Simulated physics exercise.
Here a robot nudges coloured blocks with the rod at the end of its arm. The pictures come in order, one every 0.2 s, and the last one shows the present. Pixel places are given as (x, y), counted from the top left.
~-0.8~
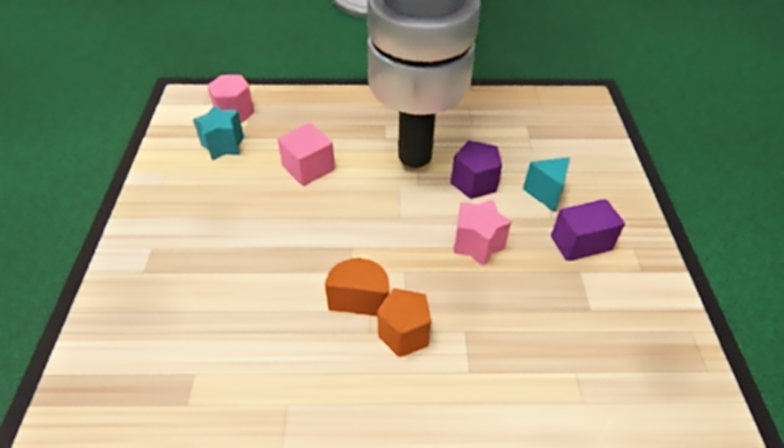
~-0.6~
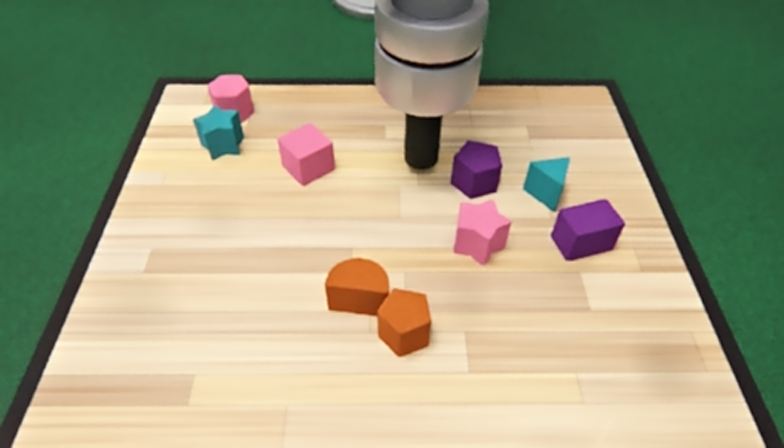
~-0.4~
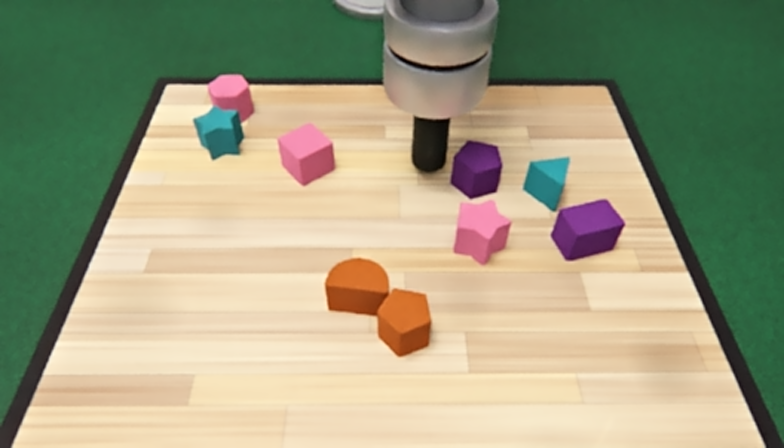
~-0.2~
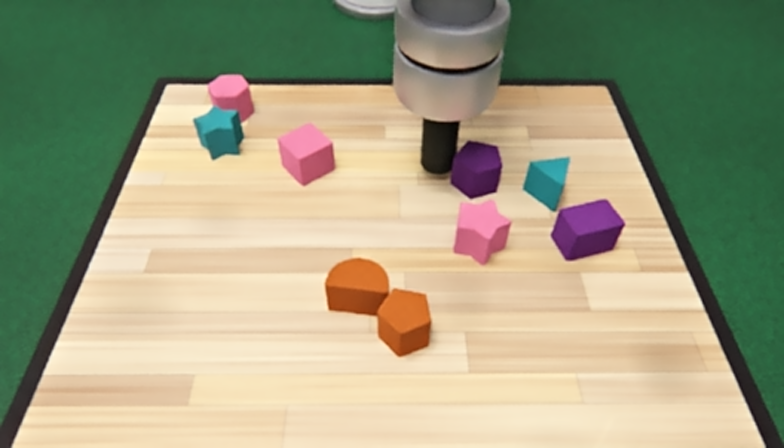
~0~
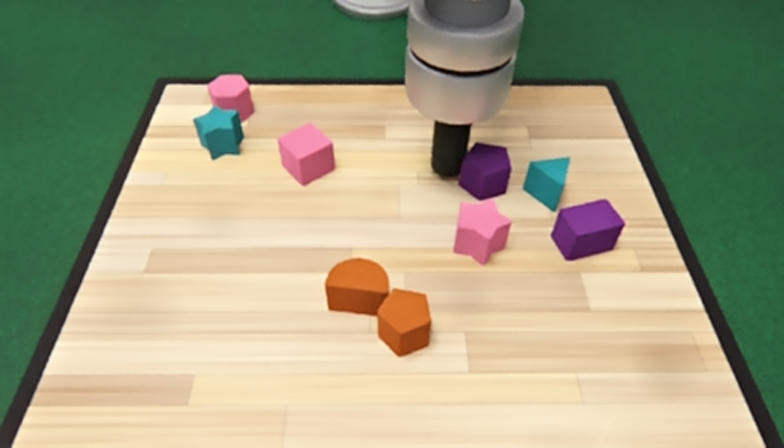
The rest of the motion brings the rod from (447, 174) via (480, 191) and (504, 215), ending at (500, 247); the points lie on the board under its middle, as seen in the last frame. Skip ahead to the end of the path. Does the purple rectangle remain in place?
Yes, that is how it ends up.
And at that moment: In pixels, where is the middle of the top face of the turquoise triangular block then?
The top centre is at (583, 167).
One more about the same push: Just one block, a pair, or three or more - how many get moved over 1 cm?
I expect three or more blocks to be moved by more than 1 cm.
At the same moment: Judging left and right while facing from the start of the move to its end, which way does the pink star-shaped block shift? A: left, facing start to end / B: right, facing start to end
B (right, facing start to end)
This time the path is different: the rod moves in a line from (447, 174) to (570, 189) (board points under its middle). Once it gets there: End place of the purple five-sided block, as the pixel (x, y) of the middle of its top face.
It will end up at (621, 176).
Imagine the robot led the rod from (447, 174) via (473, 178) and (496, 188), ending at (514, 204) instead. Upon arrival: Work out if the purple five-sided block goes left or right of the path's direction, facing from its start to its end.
It will end up to the left.
On the path given first. One third of the way, rod (482, 184); purple five-sided block (526, 167), turned 35° anticlockwise; turquoise triangular block (568, 167), turned 15° clockwise.
Two thirds of the way, rod (506, 209); purple five-sided block (546, 171), turned 60° anticlockwise; turquoise triangular block (583, 167), turned 30° clockwise.
At the end, rod (502, 240); pink star-shaped block (469, 229); purple five-sided block (546, 171), turned 60° anticlockwise; turquoise triangular block (583, 167), turned 30° clockwise; purple rectangle still.
